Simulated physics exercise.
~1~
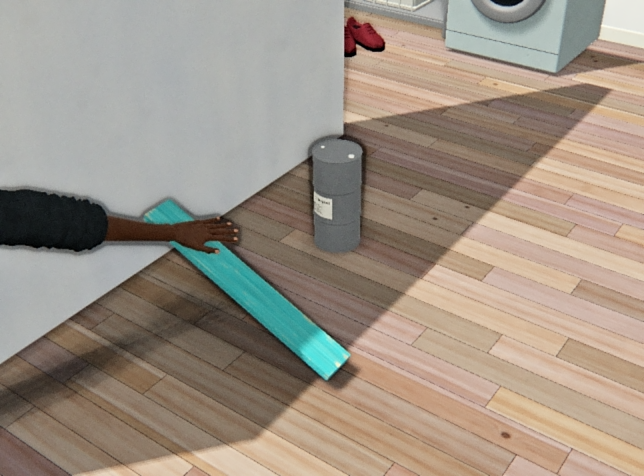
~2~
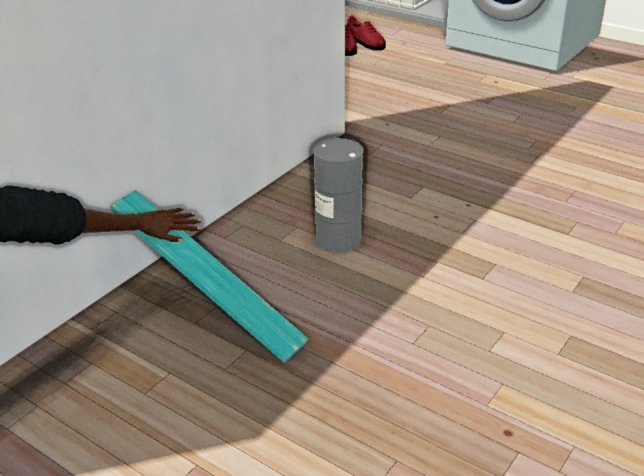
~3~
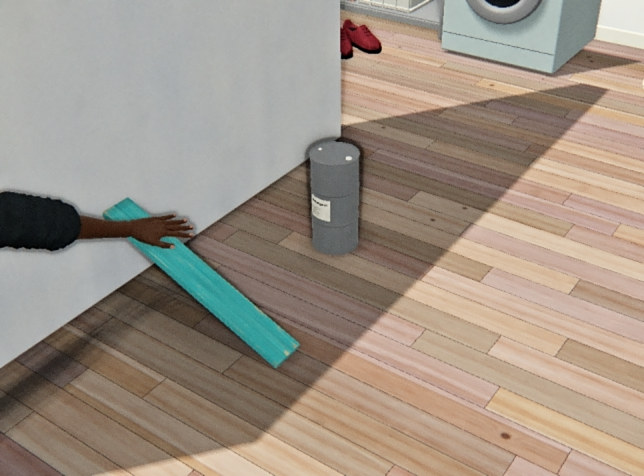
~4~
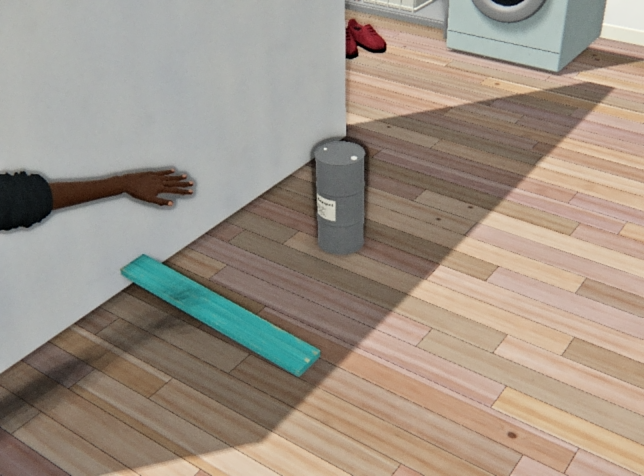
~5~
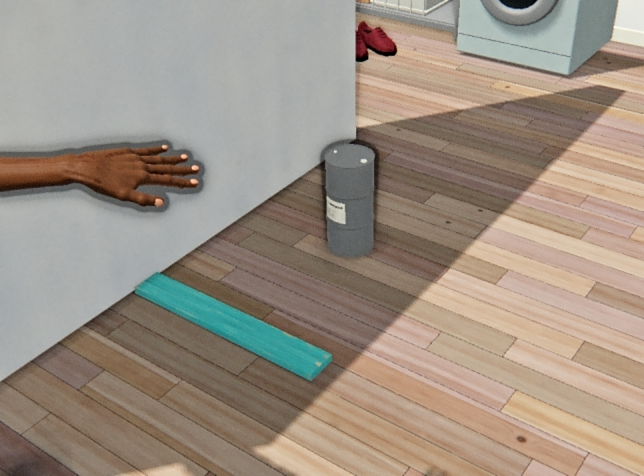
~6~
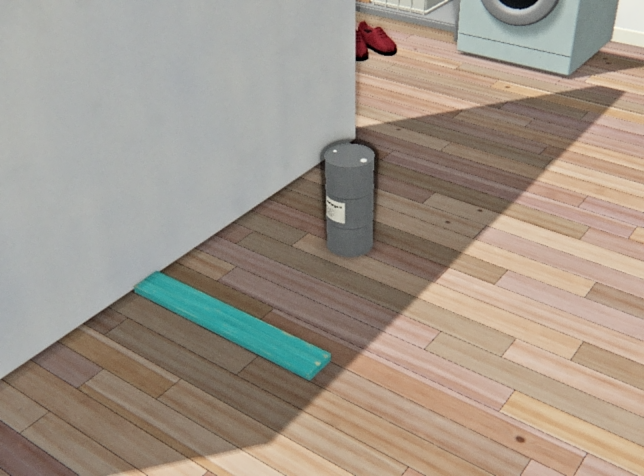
On a wooden floor by a bare wall, a hand releases a leaning turquoise plank, which drops flat beside a grey canister.
